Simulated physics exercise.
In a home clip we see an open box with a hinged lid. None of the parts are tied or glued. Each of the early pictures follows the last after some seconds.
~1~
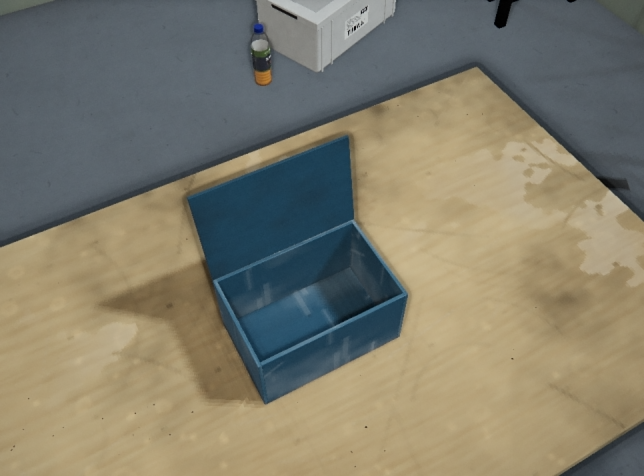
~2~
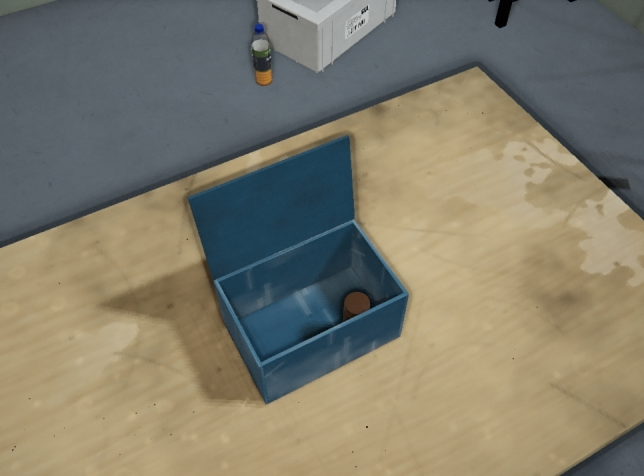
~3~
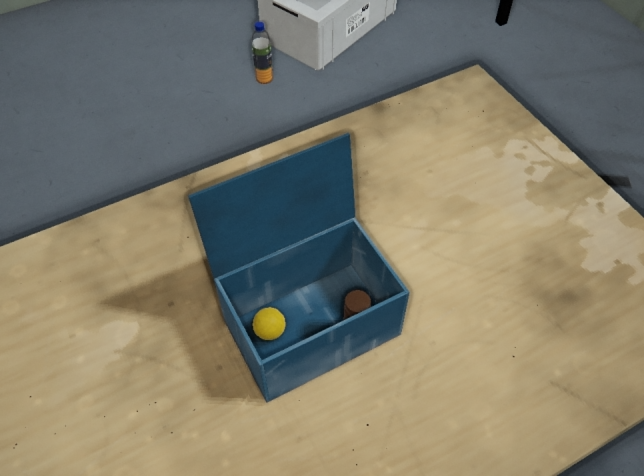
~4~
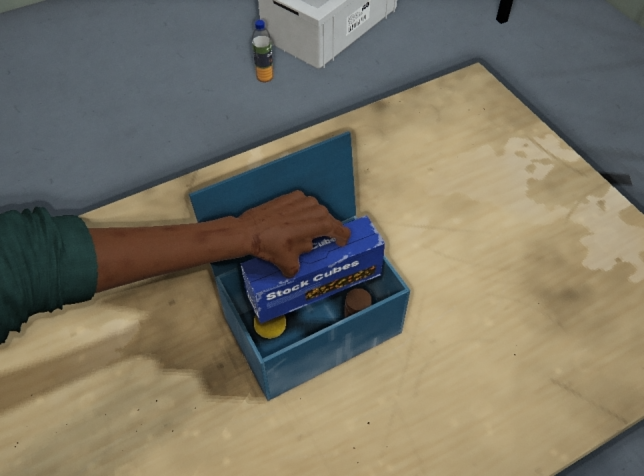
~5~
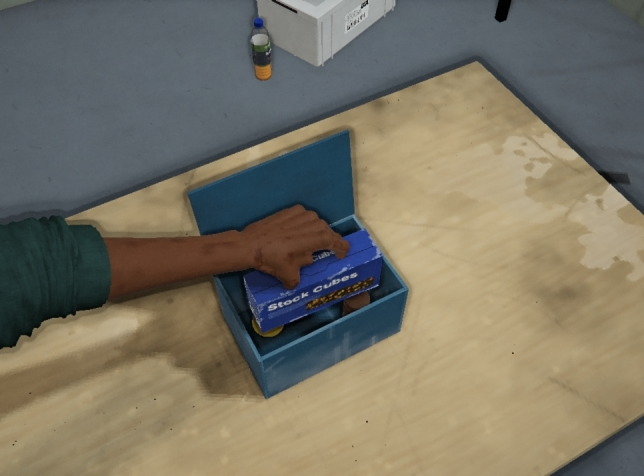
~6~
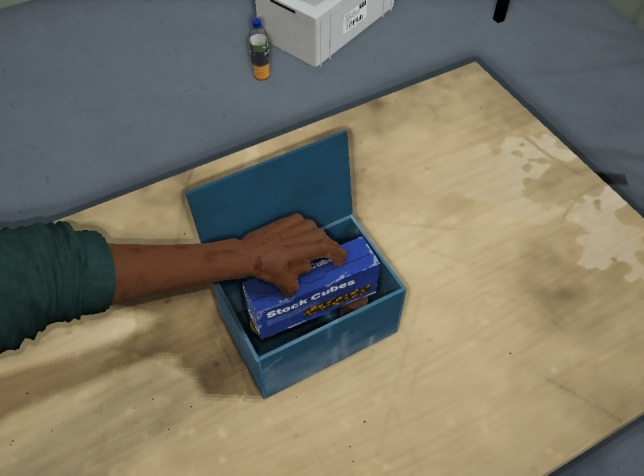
On a wooden table, a brown object and a yellow lemon appear inside an open blue box, then a hand lowers in a blue stock cubes packet.
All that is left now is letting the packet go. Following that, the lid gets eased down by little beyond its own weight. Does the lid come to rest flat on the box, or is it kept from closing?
The lid comes to rest flat.
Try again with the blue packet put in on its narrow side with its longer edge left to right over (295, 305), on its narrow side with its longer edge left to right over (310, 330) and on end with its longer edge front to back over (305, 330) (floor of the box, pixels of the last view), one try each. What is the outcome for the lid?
With the first placement the lid remains open; with the second, it ends up closed; with the third, it remains open.
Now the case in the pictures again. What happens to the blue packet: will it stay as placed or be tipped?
Observation: It keeps the set orientation.
Then, 0.50 s later than the last frame, blue packet tilted by 36° near (303, 311); brown shaker tilted by 4°; yellow lemon moved a little.
Then, 1.50 s later than the last frame, lid 66° above the rim; blue packet moved a little near (312, 323); yellow lemon moved a little.
Then, 1.90 s later than the last frame, lid 17° above the rim; blue packet moved a little near (312, 323); yellow lemon moved a little.
When it is over, lid shut; moved from the start, blue packet; the other 2 as before. End places, in pixels of the last picture, blue packet near (312, 323).
